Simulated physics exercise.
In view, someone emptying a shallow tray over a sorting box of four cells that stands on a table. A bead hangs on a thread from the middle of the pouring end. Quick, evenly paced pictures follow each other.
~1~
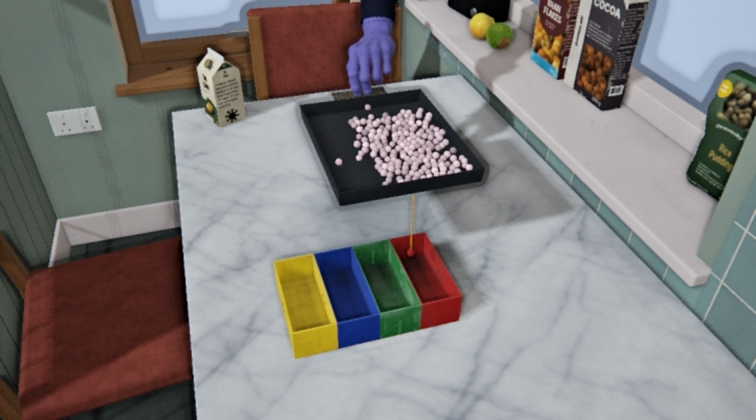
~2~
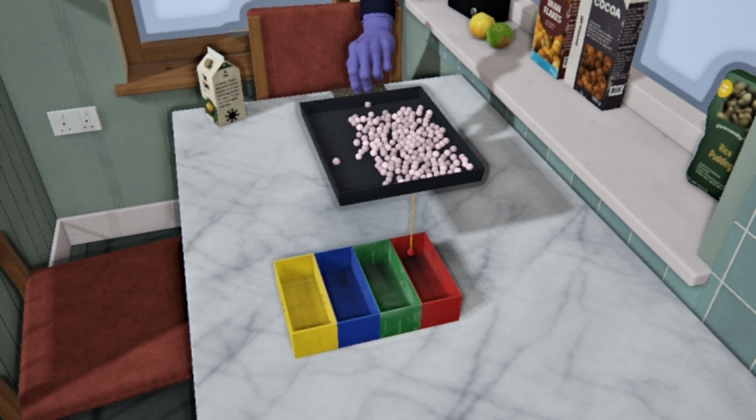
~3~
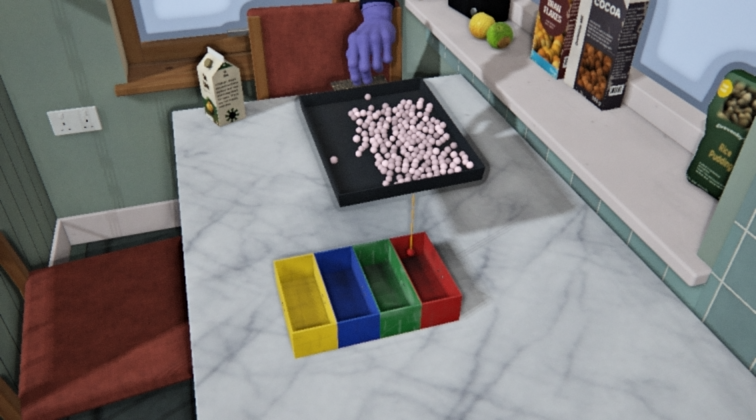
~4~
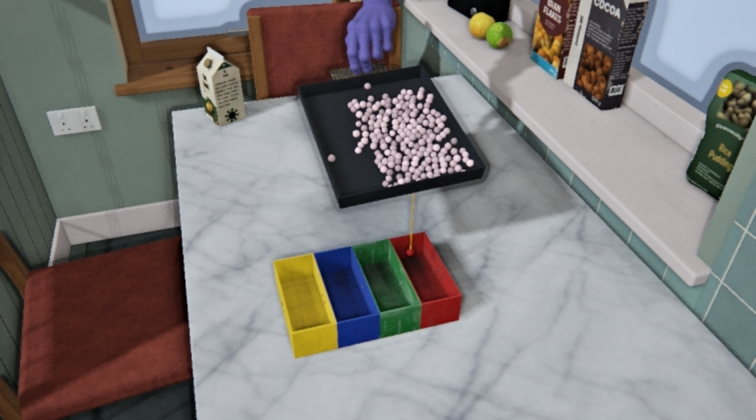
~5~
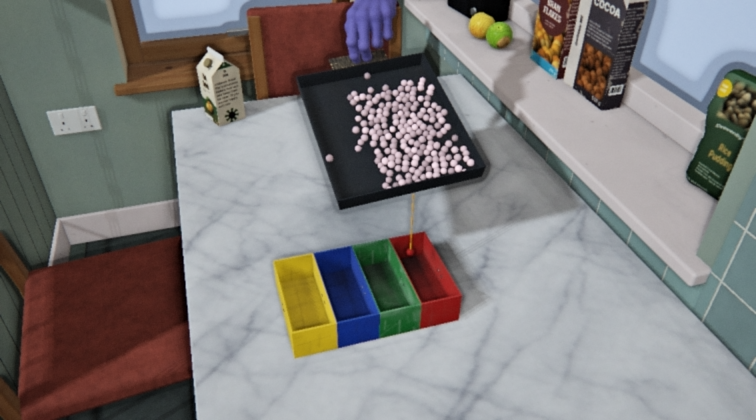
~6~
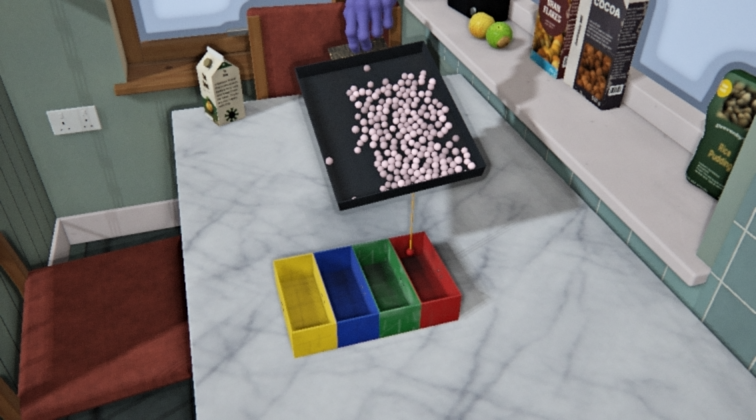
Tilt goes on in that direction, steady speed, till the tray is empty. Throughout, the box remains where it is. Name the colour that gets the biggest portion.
Blue.
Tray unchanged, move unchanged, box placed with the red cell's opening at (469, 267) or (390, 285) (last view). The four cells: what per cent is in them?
First about 90, then 90 per cent.
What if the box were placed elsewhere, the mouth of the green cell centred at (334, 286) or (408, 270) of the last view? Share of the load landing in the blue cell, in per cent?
First try: Roughly 0 per cent; second try: Roughly 50 per cent.
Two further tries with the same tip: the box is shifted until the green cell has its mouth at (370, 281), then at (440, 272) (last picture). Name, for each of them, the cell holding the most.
Try 1 - green. Try 2 - yellow.
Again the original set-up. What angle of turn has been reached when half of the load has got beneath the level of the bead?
At roughly 105°.
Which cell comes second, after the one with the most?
The runner-up: The cell in green.
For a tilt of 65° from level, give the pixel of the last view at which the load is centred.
Somewhere near pixel (389, 179).
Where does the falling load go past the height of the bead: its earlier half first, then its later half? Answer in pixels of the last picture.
Earlier half at (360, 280), later half at (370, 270).
Soon, tray tipped steeply; nearly all on the tray; a stray few in the blue cell; a stray few falling or outside the box.
A while on, tray tipped past a quarter turn; about a third on the tray; about a quarter in the blue cell; a small part in the green cell; a stray few in the red cell; a stray few in the yellow cell; about a quarter falling or outside the box.
Towards the end, tray tipped past a quarter turn; about half in the blue cell; about a third in the green cell; a small part in the red cell; a stray few in the yellow cell; a stray few falling or outside the box.
Finally, tray tipped past a quarter turn; about half in the blue cell; about a third in the green cell; a small part in the red cell; a stray few in the yellow cell; a stray few outside the box.
